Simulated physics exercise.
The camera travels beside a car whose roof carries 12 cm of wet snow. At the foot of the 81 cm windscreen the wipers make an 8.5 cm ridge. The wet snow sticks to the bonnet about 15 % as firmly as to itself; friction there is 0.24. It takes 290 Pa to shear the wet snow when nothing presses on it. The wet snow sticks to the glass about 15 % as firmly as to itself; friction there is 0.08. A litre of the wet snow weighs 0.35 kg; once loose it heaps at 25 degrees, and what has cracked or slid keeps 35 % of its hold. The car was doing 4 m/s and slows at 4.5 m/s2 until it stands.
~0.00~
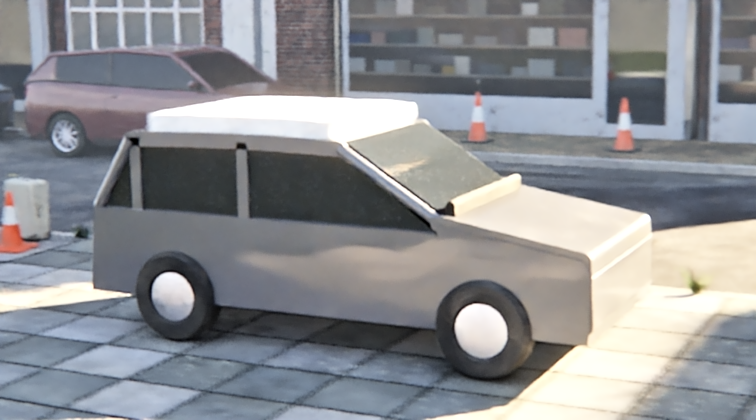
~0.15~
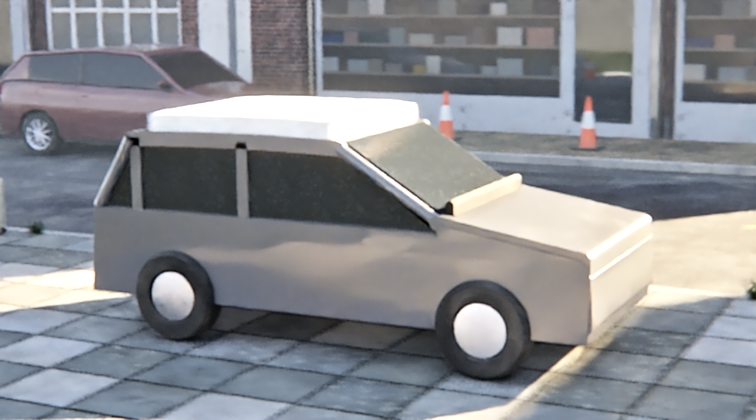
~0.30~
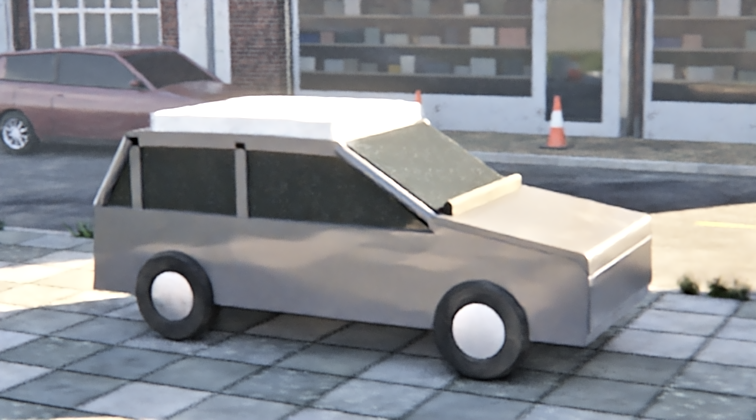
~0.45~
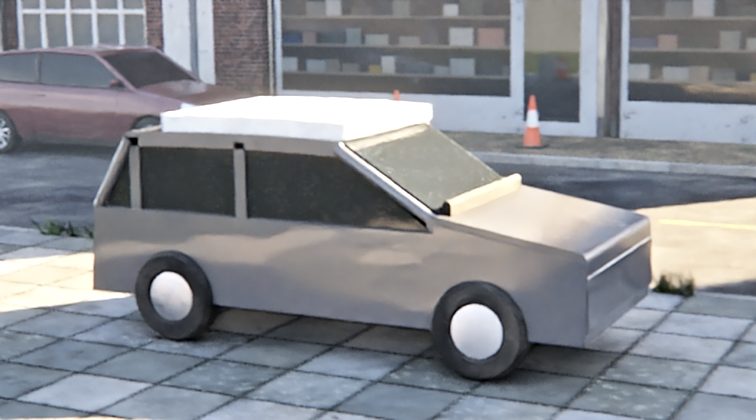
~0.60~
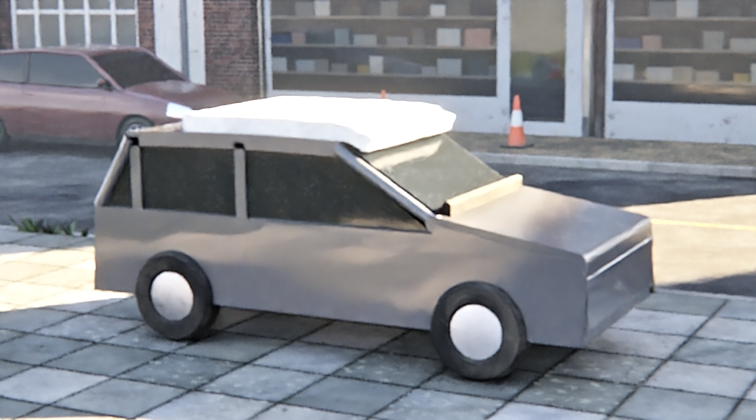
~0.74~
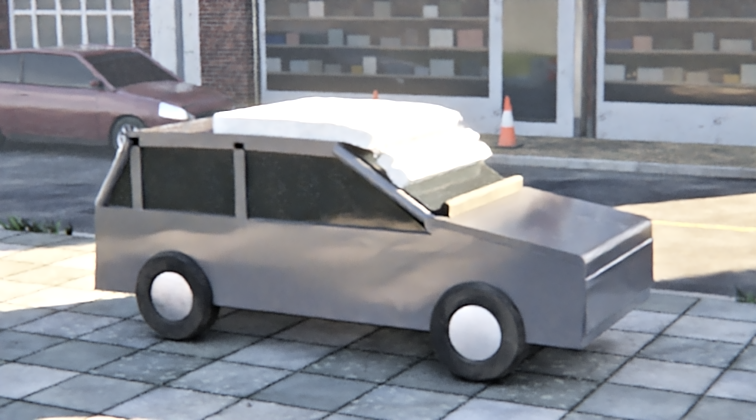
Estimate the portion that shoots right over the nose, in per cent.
It comes to some 89 %.
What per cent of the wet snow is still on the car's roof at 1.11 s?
Near 2 %.
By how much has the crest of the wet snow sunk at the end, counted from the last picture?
Some 45 cm.
After 1.11 s, 2 % of the snow is on the roof, 59 % on the glass, 39 % on the bonnet and none has gone off the nose.
After 1.53 s, none of the snow is on the roof, 7 % on the glass, 76 % on the bonnet and 17 % has gone off the nose.
After 1.96 s, none of the snow is on the roof, 7 % on the glass, 17 % on the bonnet and 76 % has gone off the nose.
After 2.39 s, none of the snow is on the roof, 7 % on the glass, 4 % on the bonnet and 89 % has gone off the nose.
After 2.50 s, none of the snow is on the roof, 7 % on the glass, 4 % on the bonnet and 89 % has gone off the nose.
